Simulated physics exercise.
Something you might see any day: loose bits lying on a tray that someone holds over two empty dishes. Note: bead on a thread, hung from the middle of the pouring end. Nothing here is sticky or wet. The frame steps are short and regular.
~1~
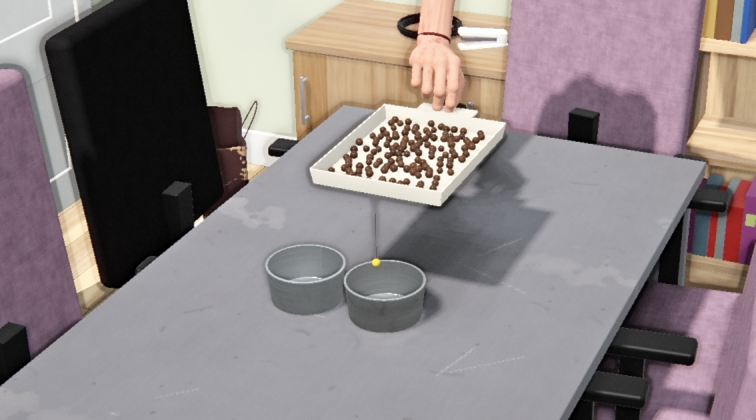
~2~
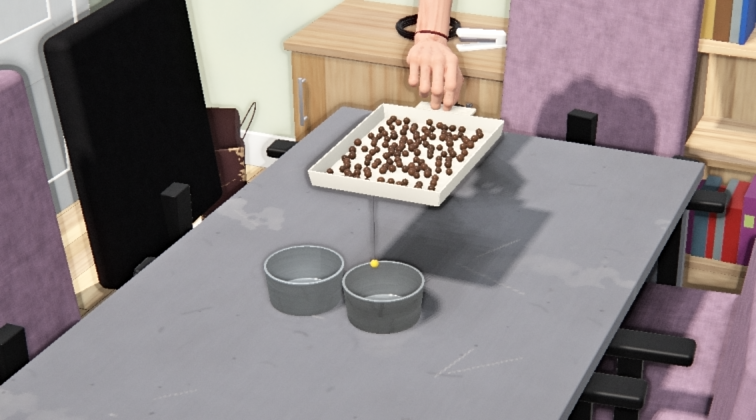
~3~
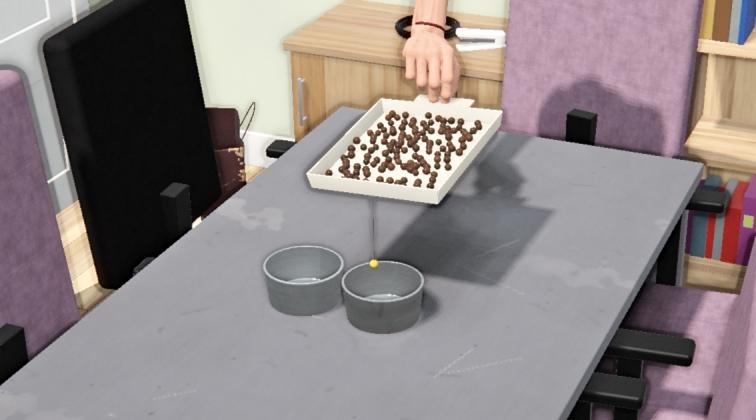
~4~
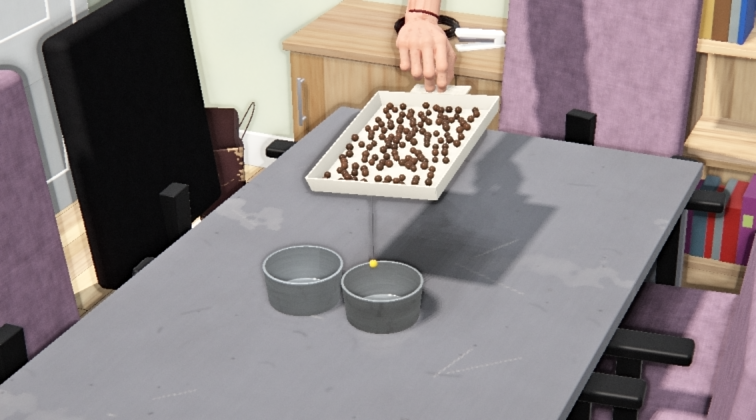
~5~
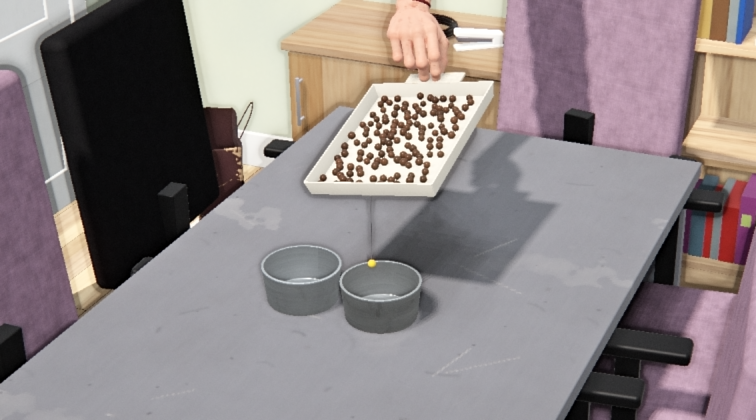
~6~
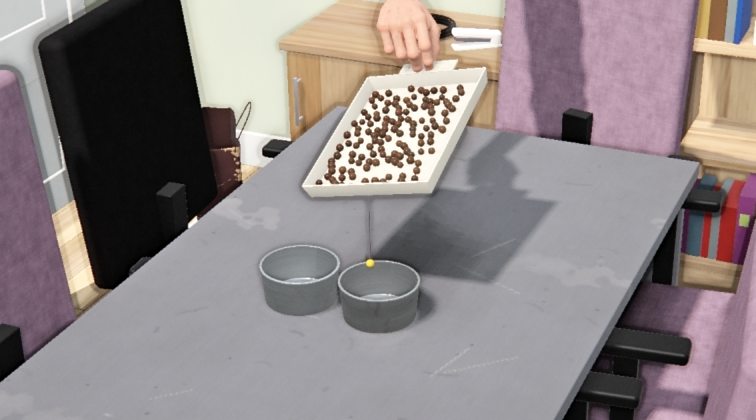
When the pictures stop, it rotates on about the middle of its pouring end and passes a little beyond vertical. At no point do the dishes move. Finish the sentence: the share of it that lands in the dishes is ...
... above one half.
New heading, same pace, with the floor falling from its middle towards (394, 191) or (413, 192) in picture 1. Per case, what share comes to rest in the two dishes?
First case: 20 %; second case: 20 %.
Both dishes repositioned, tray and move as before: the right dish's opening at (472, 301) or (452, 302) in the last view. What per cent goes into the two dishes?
You'd get 0 in a hundred the first time and 0 in a hundred the second.
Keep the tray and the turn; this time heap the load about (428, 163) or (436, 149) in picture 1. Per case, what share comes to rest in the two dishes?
90 and 90 per cent.
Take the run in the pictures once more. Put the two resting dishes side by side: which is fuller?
The left-positioned one, it's fuller.
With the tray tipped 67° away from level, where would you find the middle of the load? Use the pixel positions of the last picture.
The load is centred about (332, 178).
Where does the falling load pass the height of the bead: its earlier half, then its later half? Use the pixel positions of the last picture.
The opening part goes through (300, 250); what follows goes through (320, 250).
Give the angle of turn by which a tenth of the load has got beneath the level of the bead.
It is at around 75 degrees by then.
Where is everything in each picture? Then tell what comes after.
In the first picture, corners of the pouring end at (314, 168) and (440, 191), level; middle of the load at (413, 149), chocolate balls; left dish at (288, 295); right dish at (369, 312); bead on its thread at (376, 263).
In the second picture, corners of the pouring end at (312, 170) and (438, 191), level; middle of the load at (412, 148).
In the third picture, corners of the pouring end at (311, 173) and (436, 189), tipped barely, lowest at the left corner; middle of the load at (411, 144).
In the fourth picture, corners of the pouring end at (309, 177) and (434, 186), tipped a little, lowest at the left corner; middle of the load at (402, 145).
In the fifth picture, corners of the pouring end at (307, 181) and (430, 182), tipped clearly, lowest at the left corner; middle of the load at (397, 140), a small part on the move.
In the sixth picture, corners of the pouring end at (306, 184) and (426, 180), tipped clearly, lowest at the left corner; middle of the load at (389, 139), all on the move; left dish at (282, 296); right dish at (363, 313).
Soon, tray tipped steeply; most on the tray; a stray few in the left dish; a small part in the air.
A while on, tray tipped past a quarter turn; a small part on the tray; most in the left dish; a stray few outside both; a small part in the air.
Towards the end, tray tipped past a quarter turn; nearly all in the left dish; a small part outside both.
Finally, tray tipped past a quarter turn; none in the right dish; nearly all in the left dish; a small part outside both.
